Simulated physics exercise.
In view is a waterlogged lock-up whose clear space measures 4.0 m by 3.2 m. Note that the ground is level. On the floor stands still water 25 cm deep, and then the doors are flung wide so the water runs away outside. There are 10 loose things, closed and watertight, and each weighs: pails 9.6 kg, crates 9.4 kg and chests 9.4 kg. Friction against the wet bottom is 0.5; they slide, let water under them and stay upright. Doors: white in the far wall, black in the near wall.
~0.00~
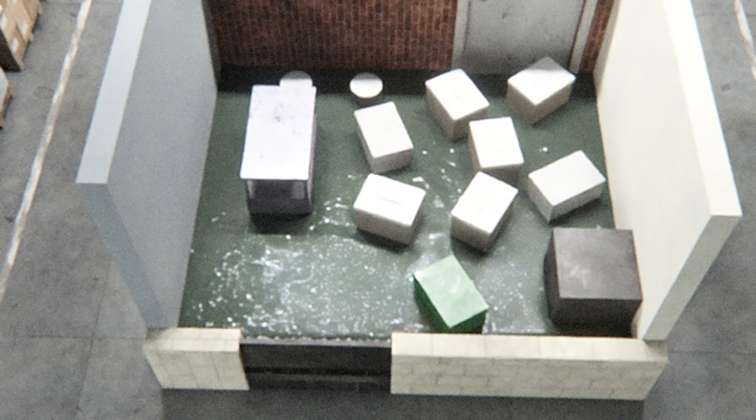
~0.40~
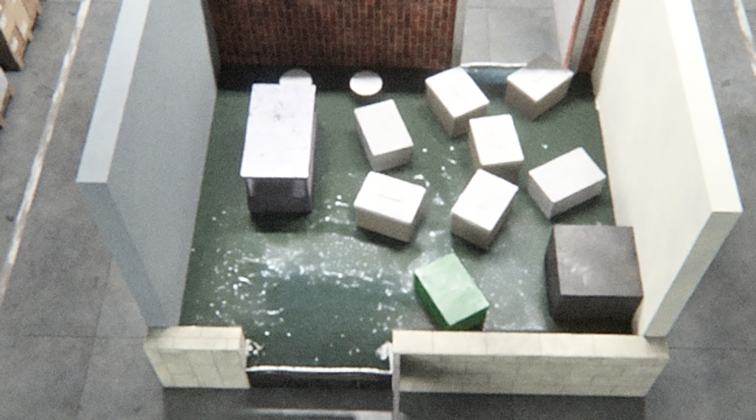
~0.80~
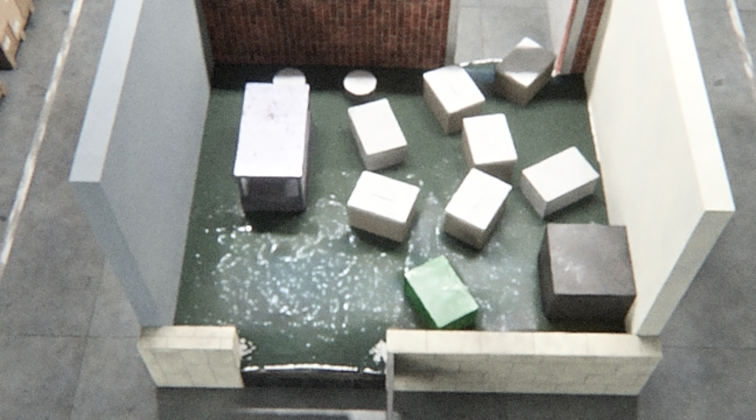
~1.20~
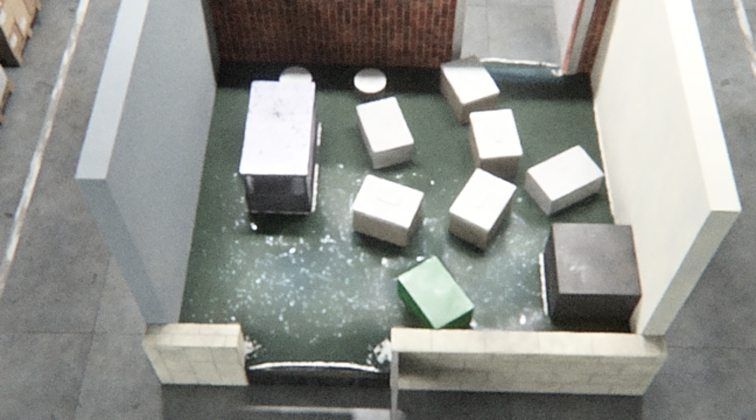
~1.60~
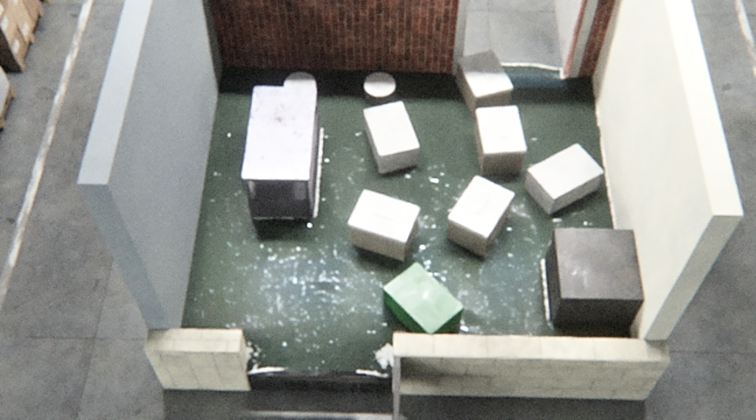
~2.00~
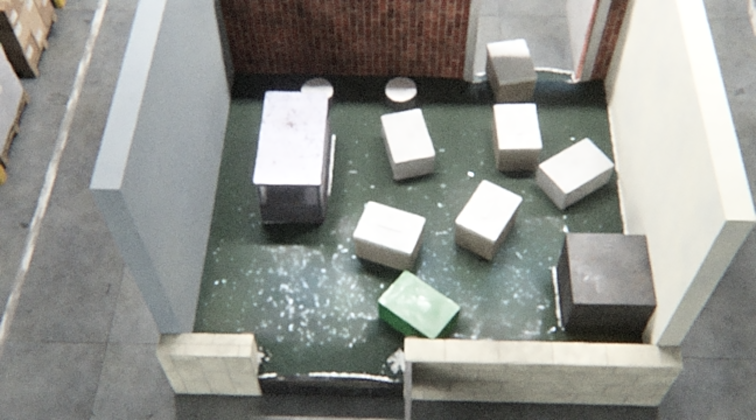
The clip opens on a flooded, walled room where pale boxes, a green crate and a dark box sit in still water. The white far door and black near gate open, and water streams out; one pale box slips out the far doorway, another drifts into it, and the green crate slides left.
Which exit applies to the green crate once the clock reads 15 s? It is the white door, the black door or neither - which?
I would say black door.
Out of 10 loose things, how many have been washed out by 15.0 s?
Result: 8.
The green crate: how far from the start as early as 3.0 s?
Displacement by then near 80 cm.
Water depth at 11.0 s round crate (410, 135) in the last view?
I'd say some 7 cm.
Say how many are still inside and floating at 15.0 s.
1 at that moment.
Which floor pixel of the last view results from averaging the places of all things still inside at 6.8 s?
The average lands around (469, 163).
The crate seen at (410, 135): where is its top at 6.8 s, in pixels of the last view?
Look around (444, 141) in the last view.
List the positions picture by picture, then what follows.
The green crate at (451, 290), afloat; about 2940 L in view; 0 of 10 have shifted, in the first frame.
The green crate at (452, 288), afloat; 25 cm deep round most things; 0 of 10 have shifted, in the second frame.
The green crate at (441, 290), afloat, 5 cm from its start; 25 cm deep round most things; 2 of 10 have shifted, in the third frame.
The green crate at (436, 292), afloat, 13 cm from its start; about 2620 L in view; 6 of 10 have shifted, in the fourth frame.
The green crate at (423, 298) floats, 26 cm from its start; about 2480 L in view; 8 of 10 have shifted, in the fifth frame.
The green crate at (419, 304), afloat, 39 cm from its start; 20 cm deep round most things; 10 of 10 have shifted, in the sixth frame.
After 3.0 s the green crate is near (367, 324), 0.9 m from its start, afloat; 2 of 10 are out; 8 afloat.
After 6.8 s the green crate has gone out by the black door; 6 of 10 are out; 4 afloat.
After 11.0 s the green crate has gone out by the black door; 7 of 10 are out; 2 afloat.
After 15.0 s the green crate has gone out by the black door; 8 of 10 are out; 1 afloat.
